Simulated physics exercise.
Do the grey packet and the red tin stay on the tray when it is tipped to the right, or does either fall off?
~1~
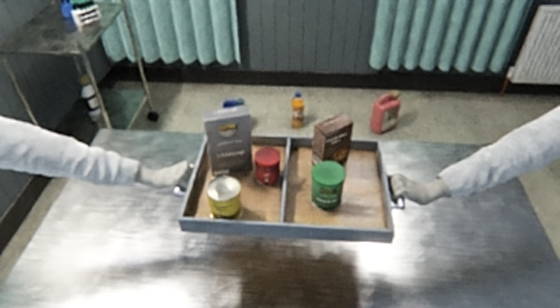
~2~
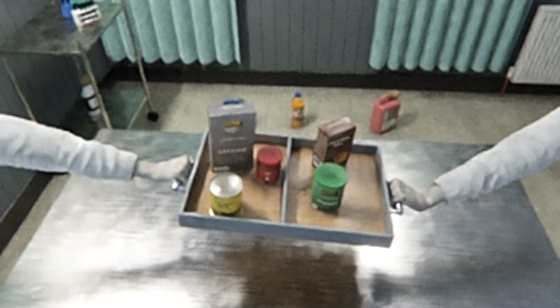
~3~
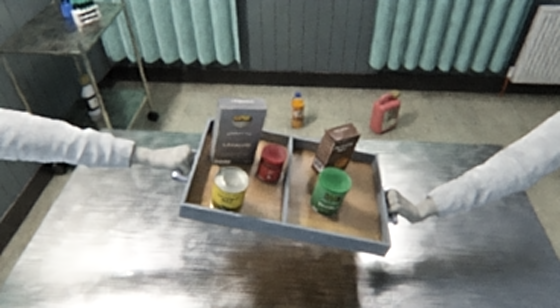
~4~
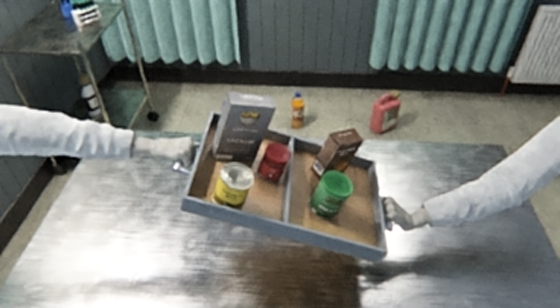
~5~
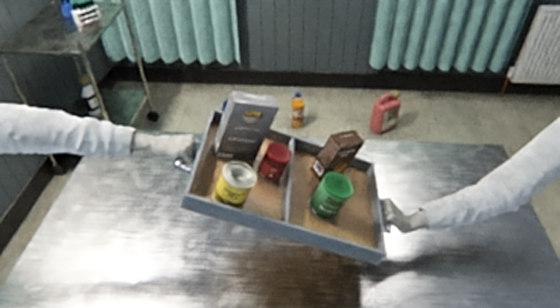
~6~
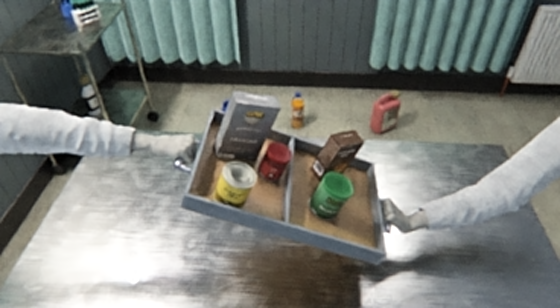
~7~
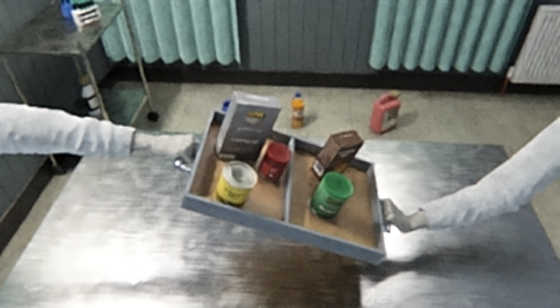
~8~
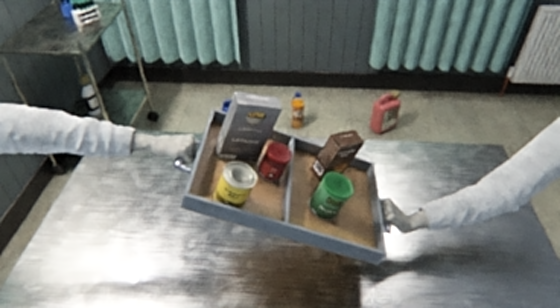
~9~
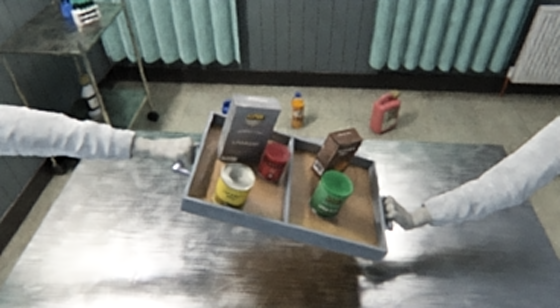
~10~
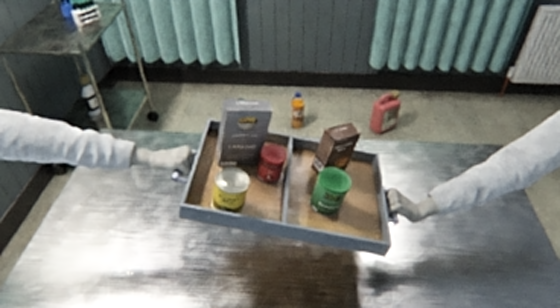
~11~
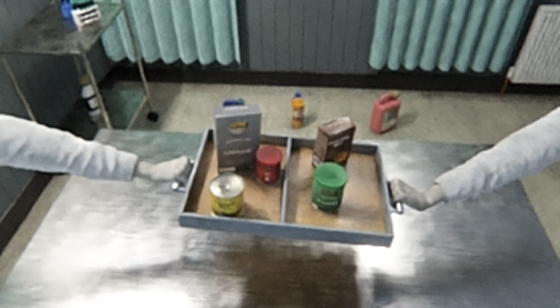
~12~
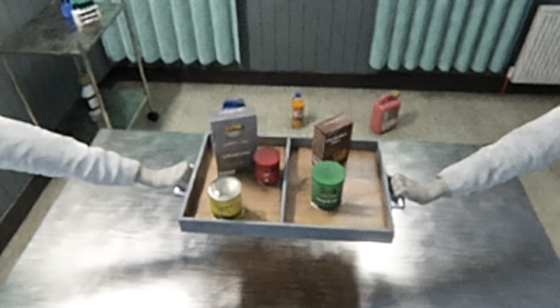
Both the grey packet and the red tin stay on the tray. The packet leans while the tray is tipped and is upright again once it is levelled.
